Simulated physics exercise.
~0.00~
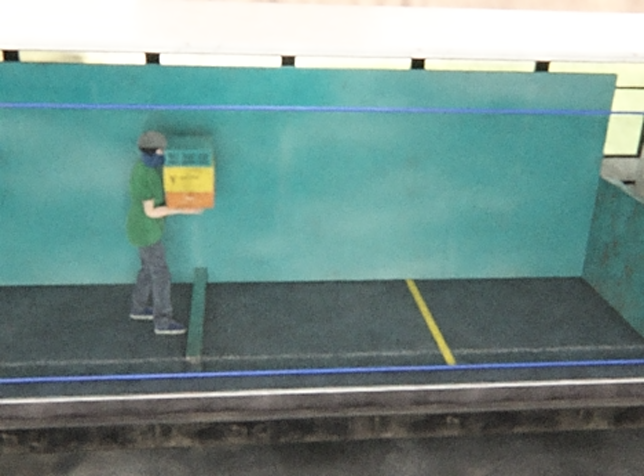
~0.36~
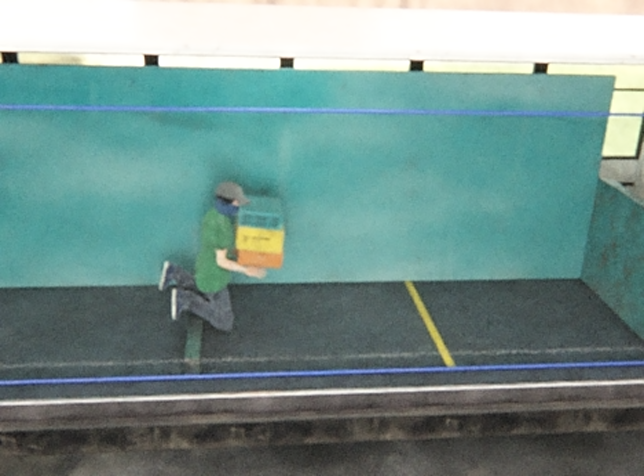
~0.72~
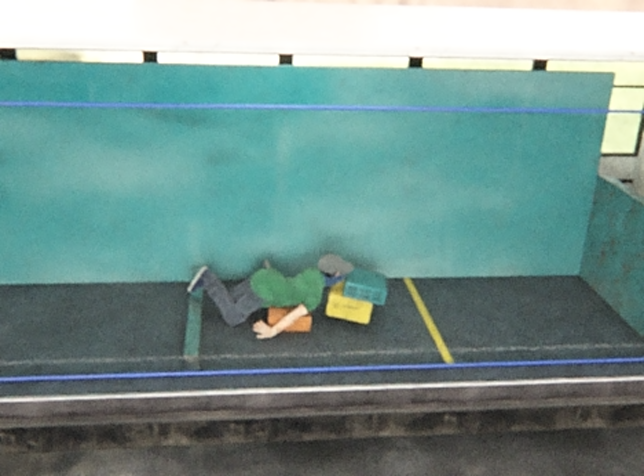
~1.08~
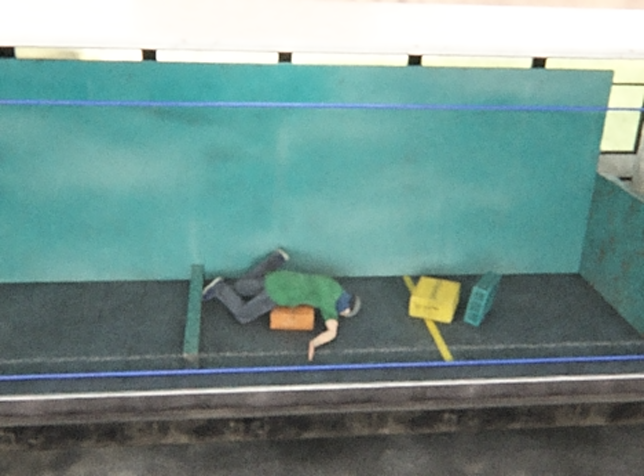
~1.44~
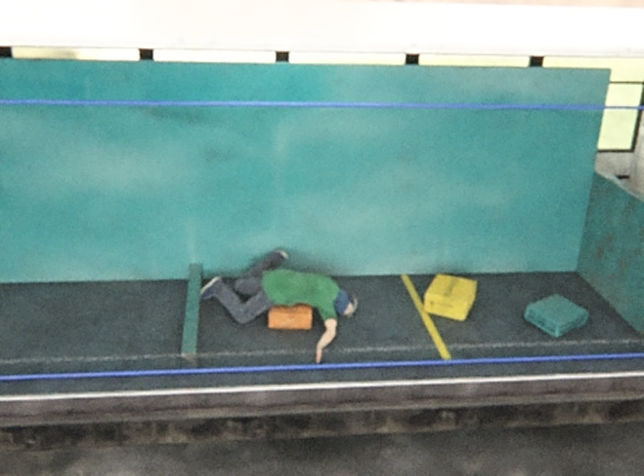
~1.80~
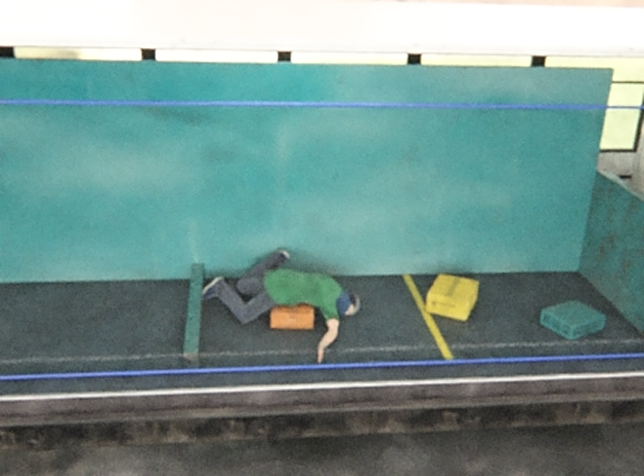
A person in a green shirt holding three stacked crates pitched forward and fell flat, landing over the orange one, while the yellow and teal ones tumbled right across the yellow line, the teal ending farthest away as the person lay still.
